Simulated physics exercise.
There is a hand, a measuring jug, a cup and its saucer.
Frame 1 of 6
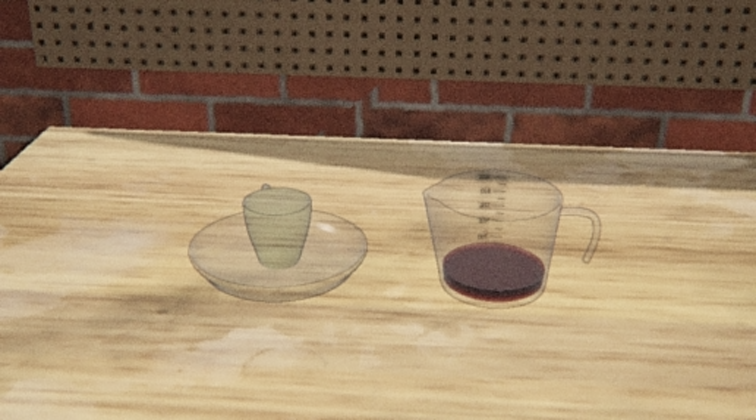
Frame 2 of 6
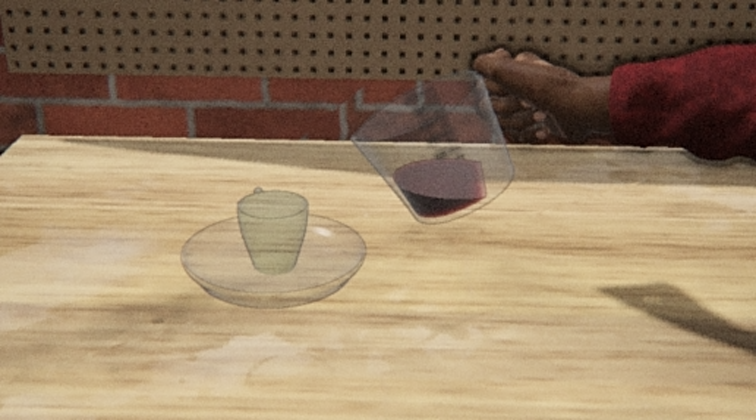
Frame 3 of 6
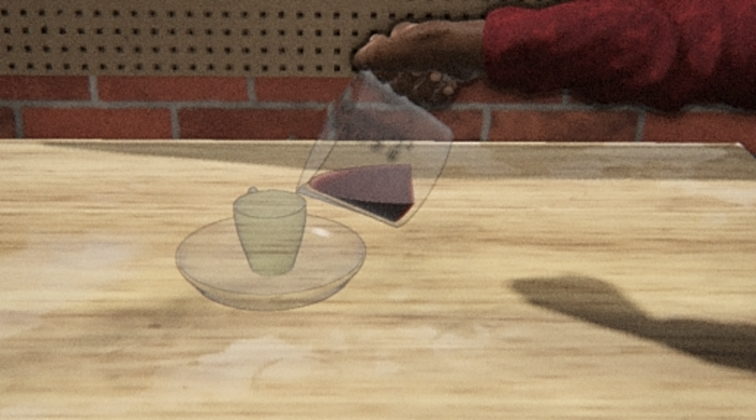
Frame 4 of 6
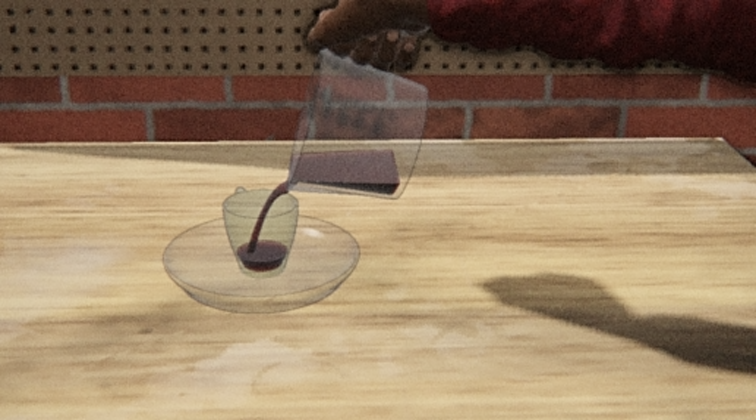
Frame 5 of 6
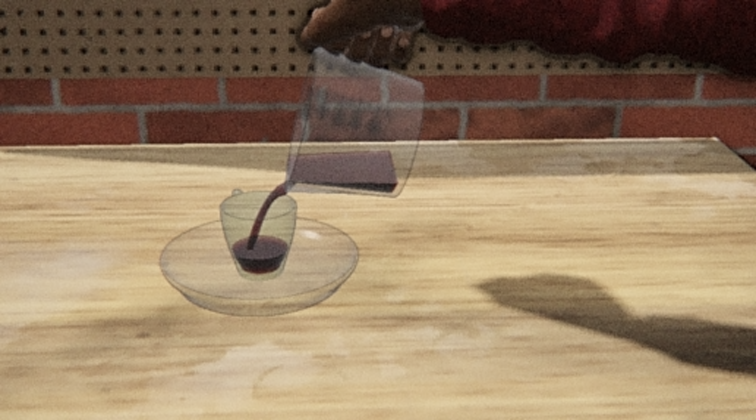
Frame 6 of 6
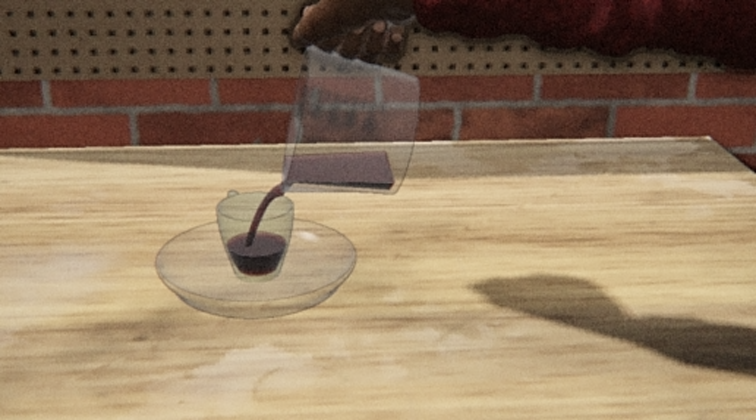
A hand lifted a clear measuring jug of dark purple juice, carried it left, and tilted it over a small cup on a glass saucer, pouring a thin stream that partly filled the cup.
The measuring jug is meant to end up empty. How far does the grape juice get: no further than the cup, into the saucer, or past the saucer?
It gets no further than the cup.
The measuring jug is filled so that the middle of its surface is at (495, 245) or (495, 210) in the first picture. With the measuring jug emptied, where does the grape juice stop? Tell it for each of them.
As listed: Into the saucer, floods the top.
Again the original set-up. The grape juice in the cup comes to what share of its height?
I reckon it sits around 75 %.
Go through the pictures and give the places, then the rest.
Nothing is moving yet; measuring jug (495, 237) nearly empty; cup (278, 228) empty; saucer (263, 292) dry, in the first frame.
The measuring jug is picked up; measuring jug (440, 147) tipped 25° with all of its load; cup (274, 232) empty, in the second frame.
The measuring jug leans over the cup; measuring jug (375, 152) tipped 60° with all of its load; cup (271, 232) empty, in the third frame.
The grape juice is flowing; measuring jug (355, 130) tipped 75° with nearly all of its load; cup about a quarter full, surface at (262, 251), in the fourth frame.
The grape juice is flowing; measuring jug (352, 127) tipped 75° with about three quarters of its load; cup (259, 235) about a quarter full, in the fifth frame.
The grape juice is flowing; measuring jug (347, 125) tipped 80° with about two thirds of its load; cup about a third full, surface at (257, 244); saucer (255, 306) dry, in the sixth frame.
Next, the cup is about half full; the saucer is dry.
After that, the cup is about three quarters full; the saucer is dry.
Finally, the cup is about three quarters full; the saucer is dry.
